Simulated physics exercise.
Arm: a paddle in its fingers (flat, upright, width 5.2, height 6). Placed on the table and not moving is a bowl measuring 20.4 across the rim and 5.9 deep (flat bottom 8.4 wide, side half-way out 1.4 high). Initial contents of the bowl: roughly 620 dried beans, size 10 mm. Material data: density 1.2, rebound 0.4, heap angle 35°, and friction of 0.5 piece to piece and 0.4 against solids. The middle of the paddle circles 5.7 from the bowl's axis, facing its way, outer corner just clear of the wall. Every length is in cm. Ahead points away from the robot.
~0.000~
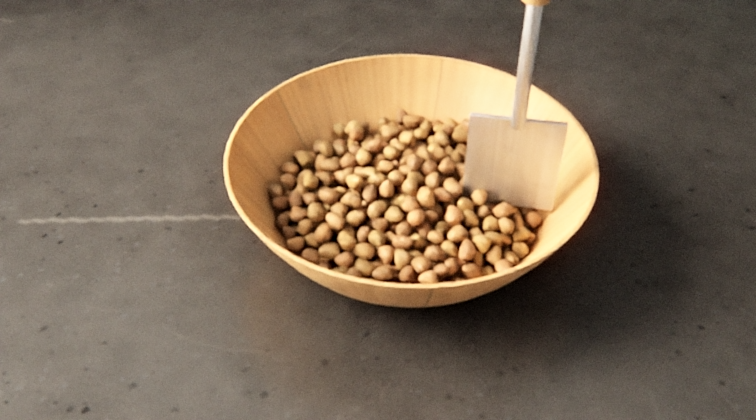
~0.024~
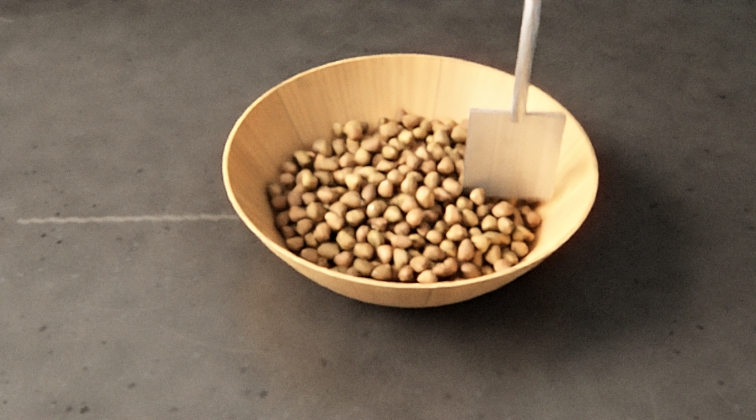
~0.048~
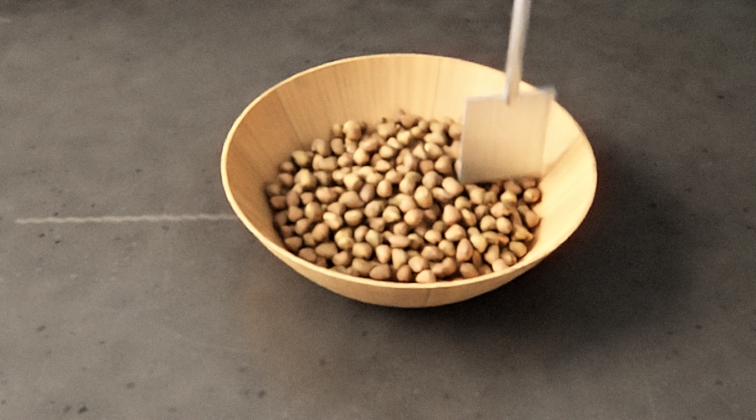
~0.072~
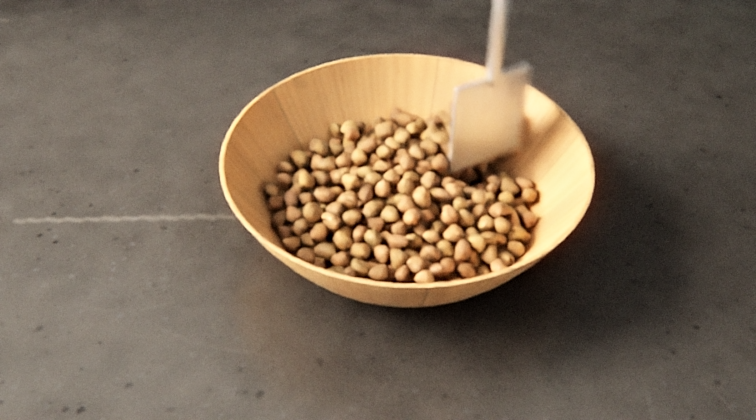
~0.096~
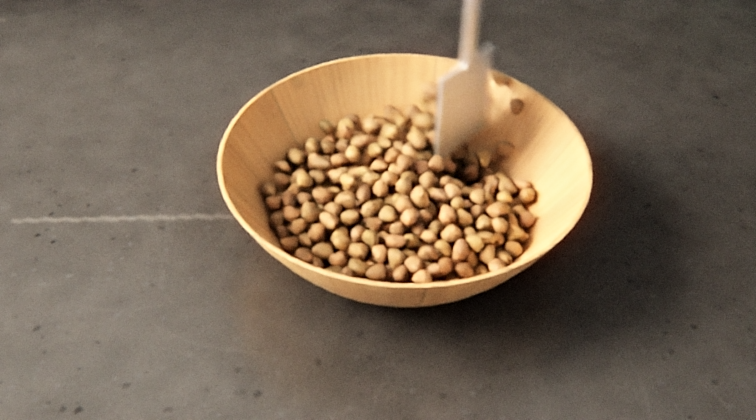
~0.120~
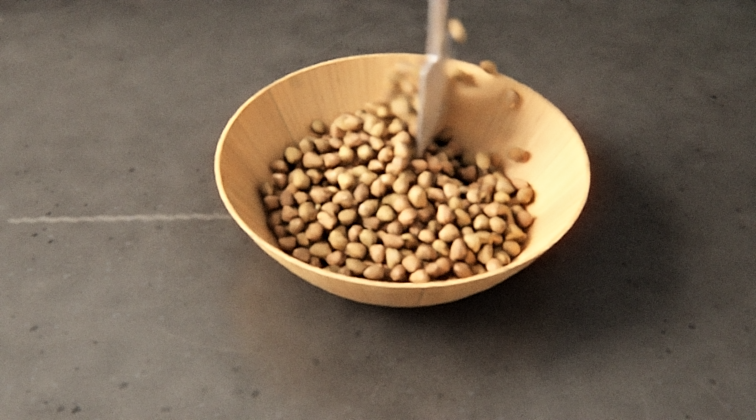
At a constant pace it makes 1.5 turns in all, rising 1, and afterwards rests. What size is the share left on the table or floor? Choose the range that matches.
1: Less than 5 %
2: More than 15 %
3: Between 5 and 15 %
2, more than 15 %.
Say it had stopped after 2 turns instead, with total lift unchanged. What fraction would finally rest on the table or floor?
I'd expect around 25 per cent.
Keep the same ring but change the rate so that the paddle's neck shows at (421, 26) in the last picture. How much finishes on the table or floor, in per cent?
It works out to roughly 25 percent.
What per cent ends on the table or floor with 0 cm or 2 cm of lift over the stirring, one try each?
I'd reckon around 30 and 10 per cent.
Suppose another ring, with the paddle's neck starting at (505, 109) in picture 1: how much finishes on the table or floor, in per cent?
Roughly 35 per cent.
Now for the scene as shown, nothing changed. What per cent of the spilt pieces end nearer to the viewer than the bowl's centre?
It comes out near 50 percent.
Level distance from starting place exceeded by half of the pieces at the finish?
Around 1 centimetres.
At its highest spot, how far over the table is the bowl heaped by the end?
5.0 cm, give or take.
After 0.34 s, 257° round, highest piece 10 above the table; 571 in the bowl, 23 on the table or floor, 31 in flight or on the tool.
After 0.57 s, 75° round, highest piece 9 above the table; 503 in the bowl, 97 on the table or floor, 25 in flight or on the tool.
After 0.88 s, 180° round, highest piece 5 above the table; 488 in the bowl, 137 on the table or floor.
After 1.58 s, 180° round, highest piece 5 above the table; 488 in the bowl, 137 on the table or floor.
At rest, 488 in the bowl, 137 on the table or floor. That is 22 % on the table or floor.
